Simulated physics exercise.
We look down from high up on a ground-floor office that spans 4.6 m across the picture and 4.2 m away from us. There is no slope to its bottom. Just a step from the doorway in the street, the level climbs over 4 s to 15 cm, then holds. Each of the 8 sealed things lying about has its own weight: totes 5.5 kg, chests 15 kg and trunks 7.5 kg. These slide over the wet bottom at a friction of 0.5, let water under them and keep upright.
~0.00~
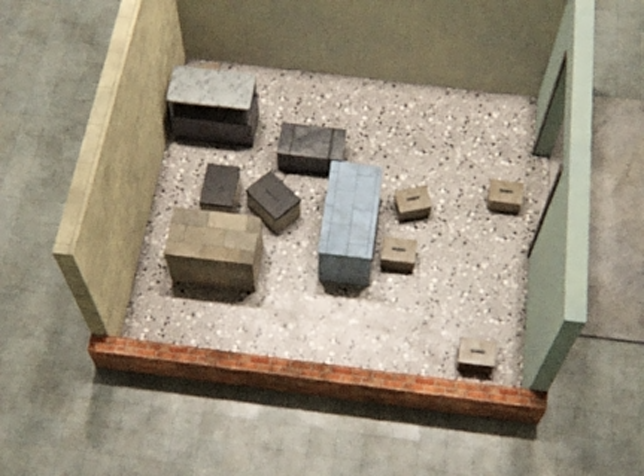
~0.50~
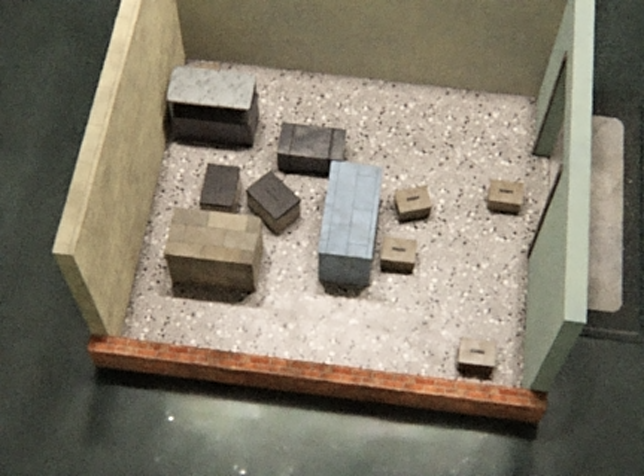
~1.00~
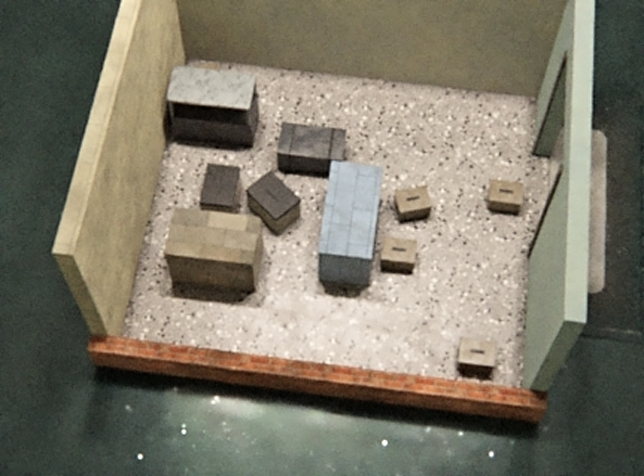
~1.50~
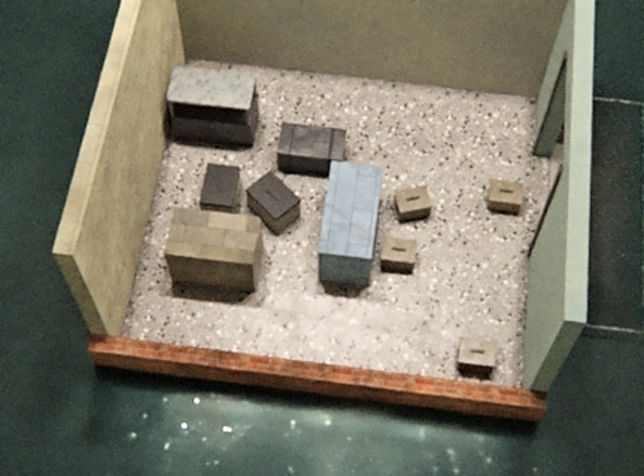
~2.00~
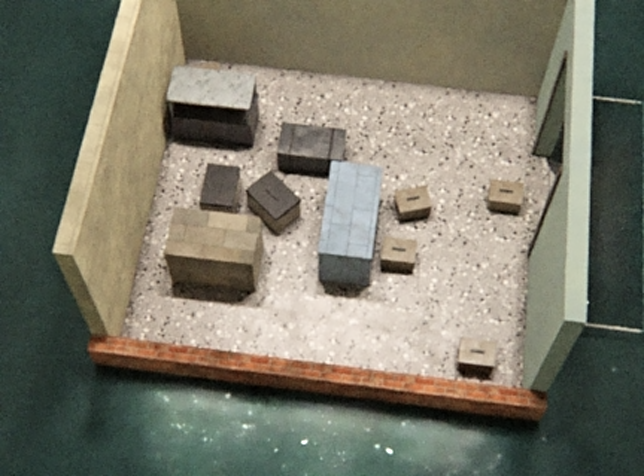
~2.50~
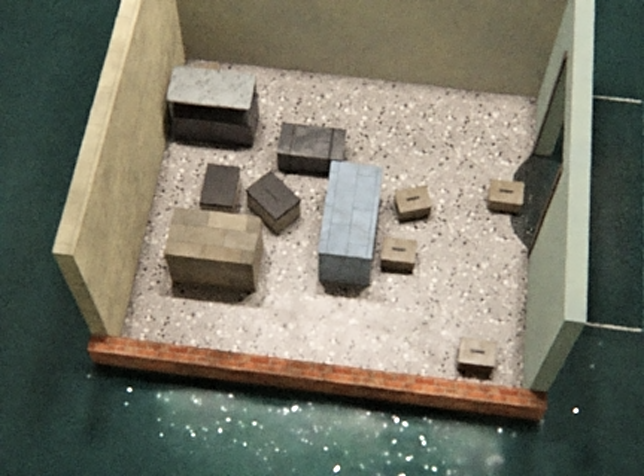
Dark green water spread over the grey ground outside a small open-topped room and rose around its walls, then a dark patch crept in at the right-hand doorway while the boxes inside stayed put.
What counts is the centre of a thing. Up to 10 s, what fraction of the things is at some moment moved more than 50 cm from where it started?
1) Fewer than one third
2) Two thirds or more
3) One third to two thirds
The answer is 3.
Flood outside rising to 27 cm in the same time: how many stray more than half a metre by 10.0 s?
You'd get 7 in that case.
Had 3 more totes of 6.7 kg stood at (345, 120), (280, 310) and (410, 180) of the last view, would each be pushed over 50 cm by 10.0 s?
In order: Above the mark, below the mark, above the mark.
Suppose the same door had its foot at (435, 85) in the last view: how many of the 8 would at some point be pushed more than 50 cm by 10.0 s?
Then it comes to 5 of them.
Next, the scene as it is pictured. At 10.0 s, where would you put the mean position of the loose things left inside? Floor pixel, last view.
Close to pixel (275, 187).
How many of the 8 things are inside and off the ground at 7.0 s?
That would be 2 of them.
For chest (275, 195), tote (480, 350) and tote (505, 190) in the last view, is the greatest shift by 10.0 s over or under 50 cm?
So that's inside it for the first, inside it for the second and beyond it for the last.
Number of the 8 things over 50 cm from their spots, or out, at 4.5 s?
I make it 1 by then.
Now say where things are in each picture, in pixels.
The first picture shows a tote at (478, 352) rests on the ground; a chest at (220, 184), on the bottom; 0.0 m2 under water; 0 of 8 have shifted.
The second picture shows a tote at (478, 352) rests on the ground; a chest at (220, 184), on the bottom; water covers 0.0 m2; 0 of 8 have shifted.
The third picture shows a tote at (478, 352) rests on the ground; a chest at (220, 184) rests on the ground; 0.0 m2 under water; 0 of 8 have shifted.
The fourth picture shows a tote at (478, 352), on the bottom; a chest at (220, 184), on the bottom; 0.0 m2 under water; 0 of 8 have shifted.
The fifth picture shows a tote at (478, 352) rests on the ground; a chest at (220, 184) rests on the ground; water covers 0.0 m2; 0 of 8 have shifted.
The sixth picture shows a tote at (478, 352) rests on the ground; a chest at (220, 184), on the bottom; water covers 0.2 m2; 0 of 8 have shifted.
After 3.5 s 0 of 8 are over 50 cm from their spots; 0 afloat.
After 4.5 s 1 of 8 are over 50 cm from their spots; 0 afloat.
After 7.0 s 3 of 8 are over 50 cm from their spots; 2 afloat.
After 10.0 s 3 of 8 are over 50 cm from their spots, and 3 have been at some point; 4 afloat.
